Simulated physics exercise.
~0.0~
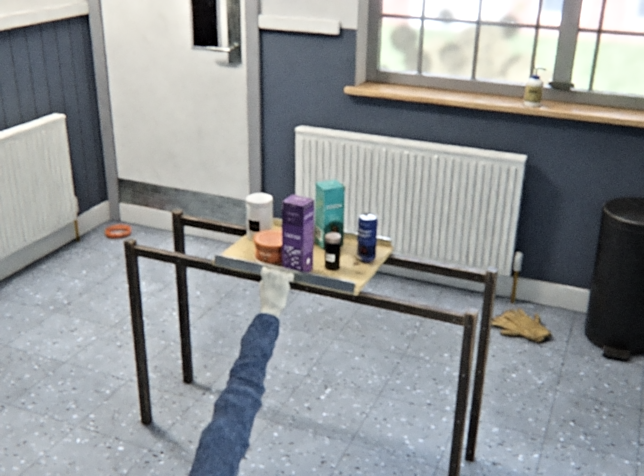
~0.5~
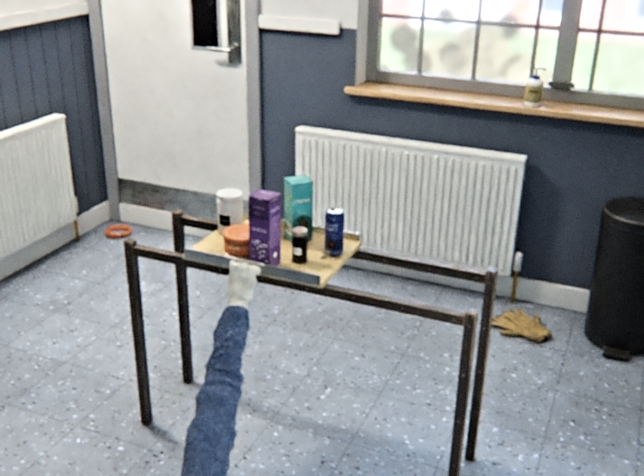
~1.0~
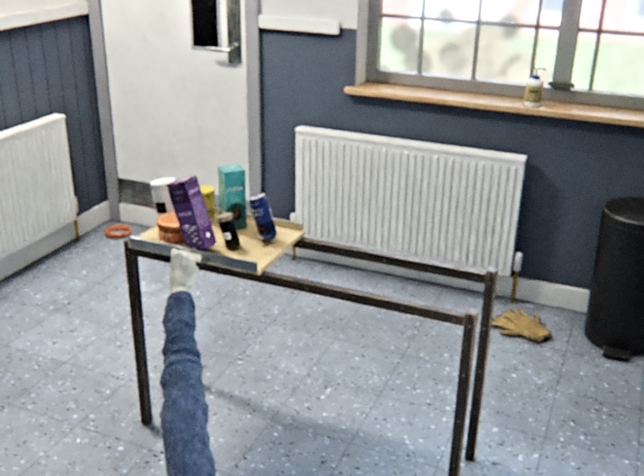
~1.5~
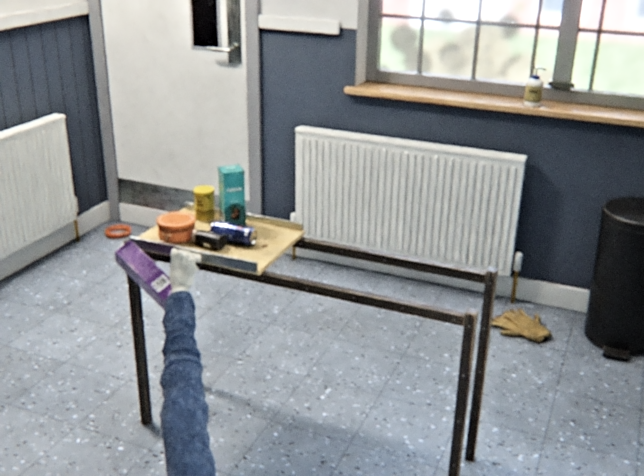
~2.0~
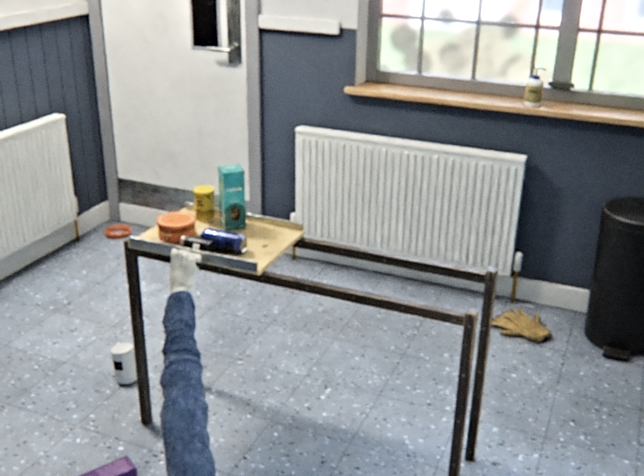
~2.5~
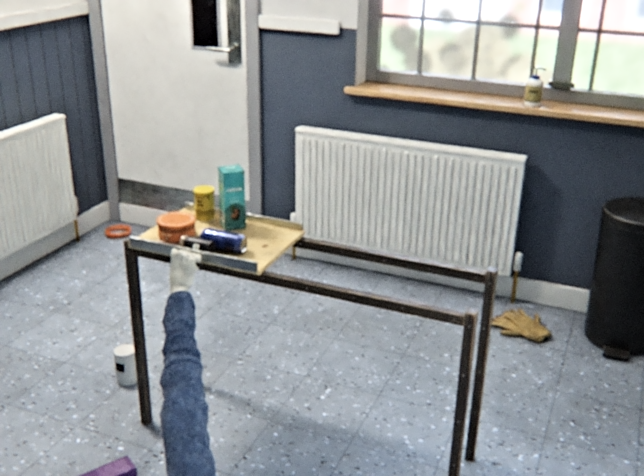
Tiled room with radiators, a gloved hand sliding a tray of containers left, two toppling on it, purple carton and white jar falling to the floor.
